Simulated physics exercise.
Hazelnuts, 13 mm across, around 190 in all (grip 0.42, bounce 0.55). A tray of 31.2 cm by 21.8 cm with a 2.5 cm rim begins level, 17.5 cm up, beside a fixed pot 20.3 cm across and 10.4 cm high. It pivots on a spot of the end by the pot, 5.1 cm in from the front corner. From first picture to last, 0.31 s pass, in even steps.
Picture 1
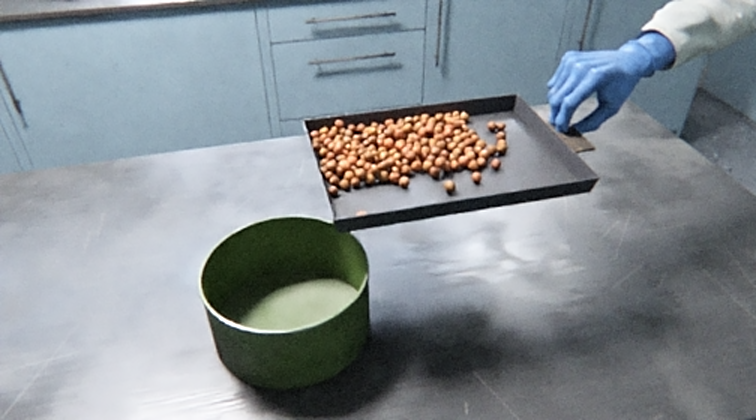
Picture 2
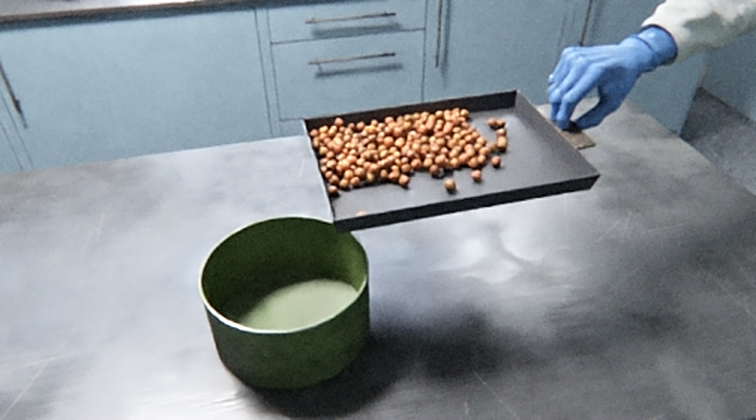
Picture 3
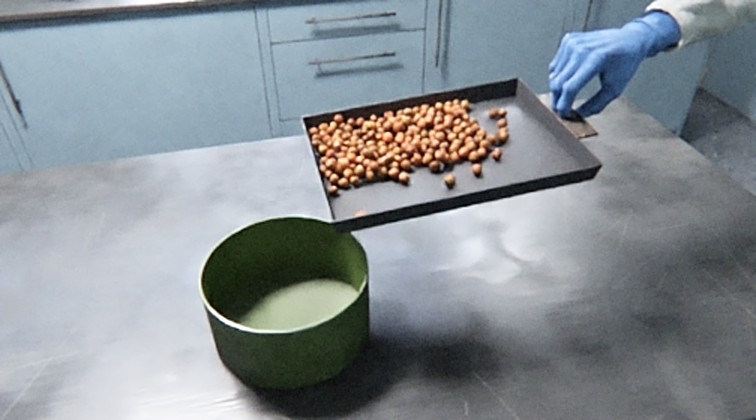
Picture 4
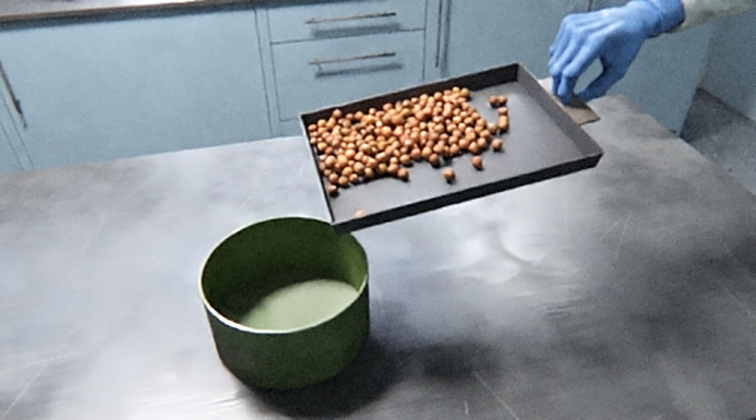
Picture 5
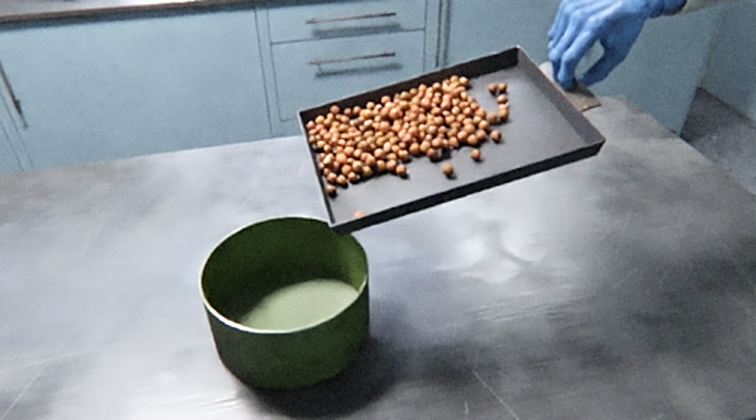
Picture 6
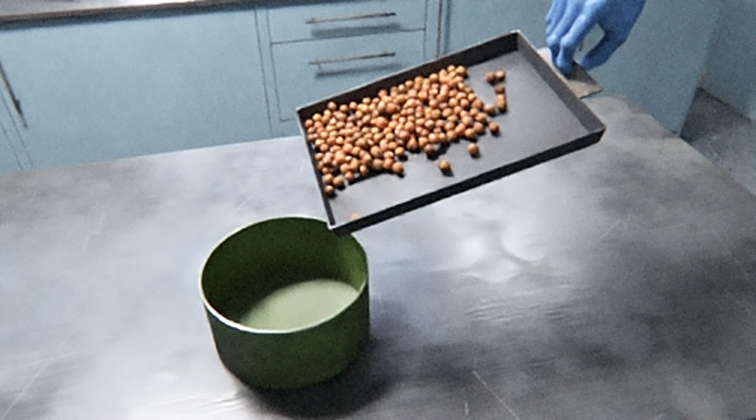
A blue-gloved hand holds a dark rectangular tray of small round brown pieces, nearly level above a gray table beside an empty green pot. The hand gradually raises the tray's right end, tilting it toward the pot at left, while the pieces stay clustered on its left side.
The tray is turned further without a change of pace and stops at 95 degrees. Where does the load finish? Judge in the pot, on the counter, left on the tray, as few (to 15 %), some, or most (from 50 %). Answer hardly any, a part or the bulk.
Pot the bulk, counter hardly any, tray hardly any.
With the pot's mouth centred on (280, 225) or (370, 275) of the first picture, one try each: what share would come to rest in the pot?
About 40 and 60 per cent.
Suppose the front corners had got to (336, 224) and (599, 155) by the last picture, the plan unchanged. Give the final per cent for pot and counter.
Pot 80, counter 20.
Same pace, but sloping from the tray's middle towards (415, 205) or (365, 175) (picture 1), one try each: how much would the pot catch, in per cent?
About 70 and 65 per cent.
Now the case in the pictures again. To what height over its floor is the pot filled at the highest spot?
Roughly 3.5 cm.
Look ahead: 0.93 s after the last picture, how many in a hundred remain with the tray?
Roughly 90 per cent.
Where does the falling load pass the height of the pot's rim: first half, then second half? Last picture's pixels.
At about (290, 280), then at (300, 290).
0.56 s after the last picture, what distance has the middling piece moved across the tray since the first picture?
About 7 cm.
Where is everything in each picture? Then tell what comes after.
In the first picture, tray tilt 0 degrees, front corners at (337, 216) and (594, 175); middle of the pieces at (400, 147); pot at (285, 267).
In the second picture, tray tilt 1 degrees, front corners at (337, 216) and (595, 172); middle of the pieces at (400, 145).
In the third picture, tray tilt 4 degrees, front corners at (336, 218) and (596, 163), lowest corner left front; middle of the pieces at (400, 140).
In the fourth picture, tray tilt 8 degrees, front corners at (335, 219) and (598, 150), lowest corner left front; middle of the pieces at (399, 134).
In the fifth picture, tray tilt 13 degrees, front corners at (334, 221) and (599, 138), lowest corner left front; middle of the pieces at (397, 129).
In the sixth picture, tray tilt 17 degrees, front corners at (333, 223) and (600, 126), lowest corner left front; middle of the pieces at (394, 126); pot at (285, 267).
Then, 0.56 s after the last picture, tilt 54 degrees; the tray holds 100 %, the pot 0 %.
Then, 0.93 s after the last picture, tilt 78 degrees; the tray holds 90 %, the pot 10 %.
Then, 1.39 s after the last picture, tilt 95 degrees; the tray holds 5 %, the pot 95 %.
In the end, pot 100 %, counter 0 %, tray 0 %.
